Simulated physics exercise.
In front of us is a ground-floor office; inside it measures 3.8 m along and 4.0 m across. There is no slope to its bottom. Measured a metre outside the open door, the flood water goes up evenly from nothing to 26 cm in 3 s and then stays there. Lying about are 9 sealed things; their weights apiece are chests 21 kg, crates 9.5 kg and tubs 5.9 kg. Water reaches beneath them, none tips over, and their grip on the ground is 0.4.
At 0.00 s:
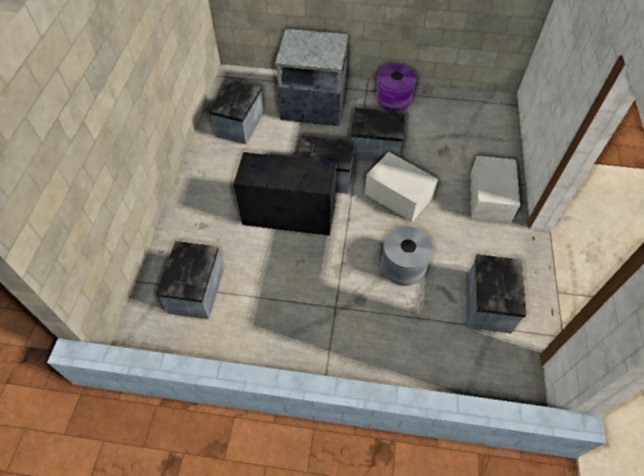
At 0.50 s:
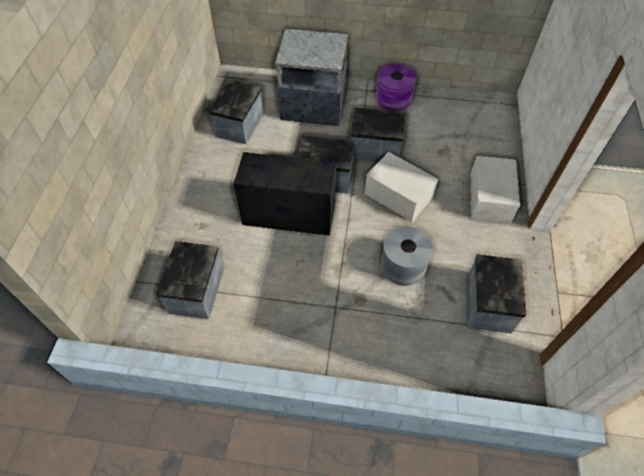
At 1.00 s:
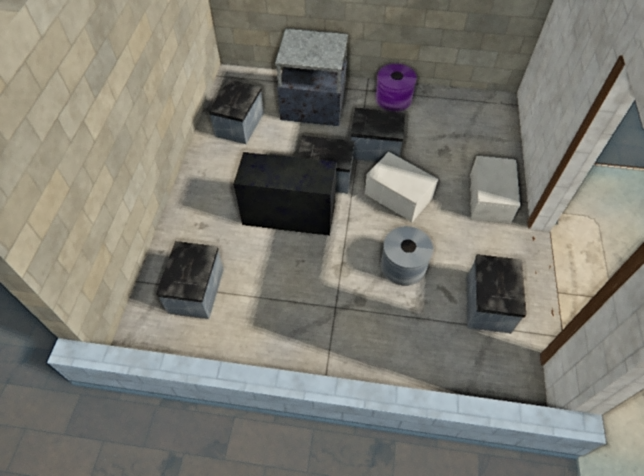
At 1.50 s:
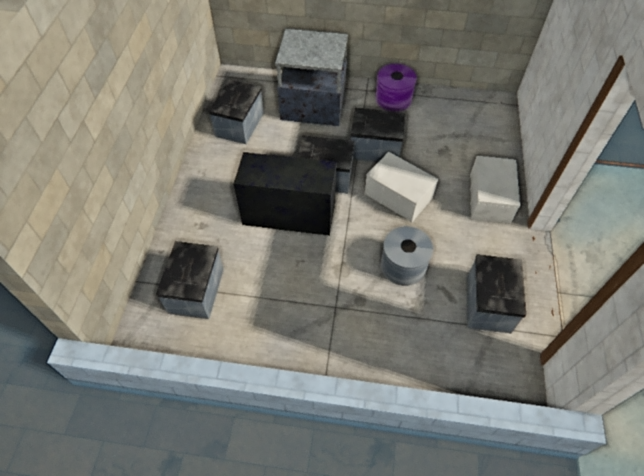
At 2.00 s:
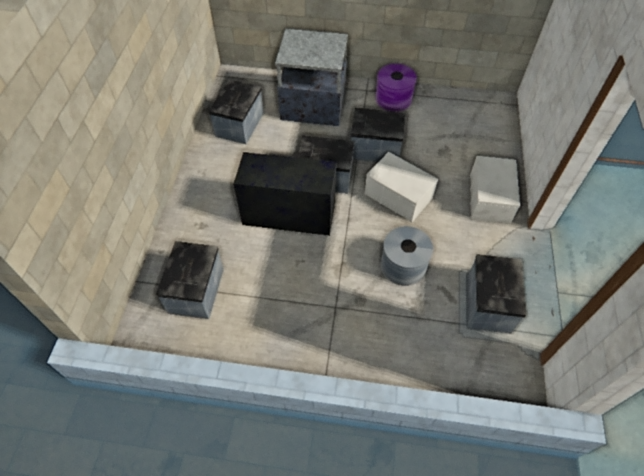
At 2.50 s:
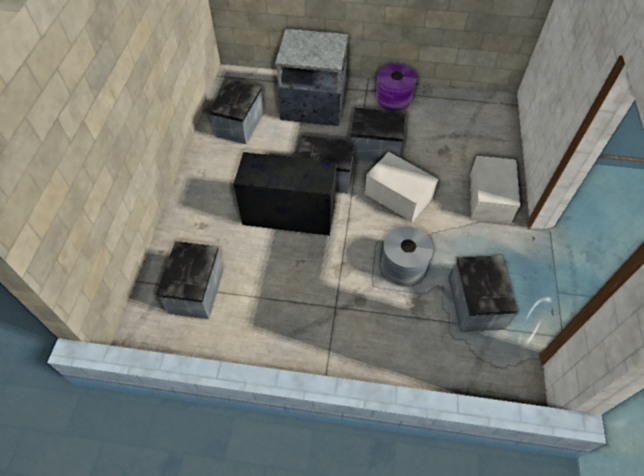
Bluish water spreads over the tiled ground outside a small walled room with a pale slab floor, seen from high above by a still camera. Dark-topped grey blocks, a large black box and two whitish boxes stand around the floor, with a purple tub at the back and a grey one right of centre. The water enters through the right-hand doorway, and the nearby dark-topped block shifts slightly left and turns.
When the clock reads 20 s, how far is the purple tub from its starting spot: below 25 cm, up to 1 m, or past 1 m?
Result: A long trip.
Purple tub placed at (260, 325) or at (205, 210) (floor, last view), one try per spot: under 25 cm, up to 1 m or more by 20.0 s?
Respectively, it ends up distant and ends up distant.
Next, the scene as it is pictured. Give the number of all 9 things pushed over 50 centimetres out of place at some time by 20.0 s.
9 in all.
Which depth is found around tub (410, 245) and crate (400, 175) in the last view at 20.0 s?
Around 26 cm and 24 cm.
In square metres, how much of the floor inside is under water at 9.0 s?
Roughly 14 m2.
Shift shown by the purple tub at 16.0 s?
By that time, close to 140 cm.
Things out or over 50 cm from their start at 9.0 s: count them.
Count then: 8.
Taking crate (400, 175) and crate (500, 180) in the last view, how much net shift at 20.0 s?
First 80 cm, then 30 cm.
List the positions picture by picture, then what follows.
The first picture shows the purple tub at (397, 76), on the bottom; 0.0 m2 under water; 0 of 9 have shifted.
The second picture shows the purple tub at (397, 76) rests on the ground; water covers 0.0 m2; 0 of 9 have shifted.
The third picture shows the purple tub at (397, 76) rests on the ground; 0.0 m2 under water; 0 of 9 have shifted.
The fourth picture shows the purple tub at (397, 76) rests on the ground; water covers 0.0 m2; 0 of 9 have shifted.
The fifth picture shows the purple tub at (397, 76), on the bottom; water covers 0.4 m2; 0 of 9 have shifted.
The sixth picture shows the purple tub at (397, 76) rests on the ground; 1.0 m2 under water; 1 of 9 have shifted.
After 4.0 s the purple tub is near (397, 76), 0.0 m from its start, aground; 1 afloat.
After 9.0 s the purple tub is near (445, 94), 0.6 m from its start, afloat; 6 afloat.
After 16.0 s the purple tub is near (425, 163), 1.5 m from its start, afloat; 9 afloat.
After 20.0 s the purple tub is near (387, 246), 2.5 m from its start, afloat; 9 afloat.
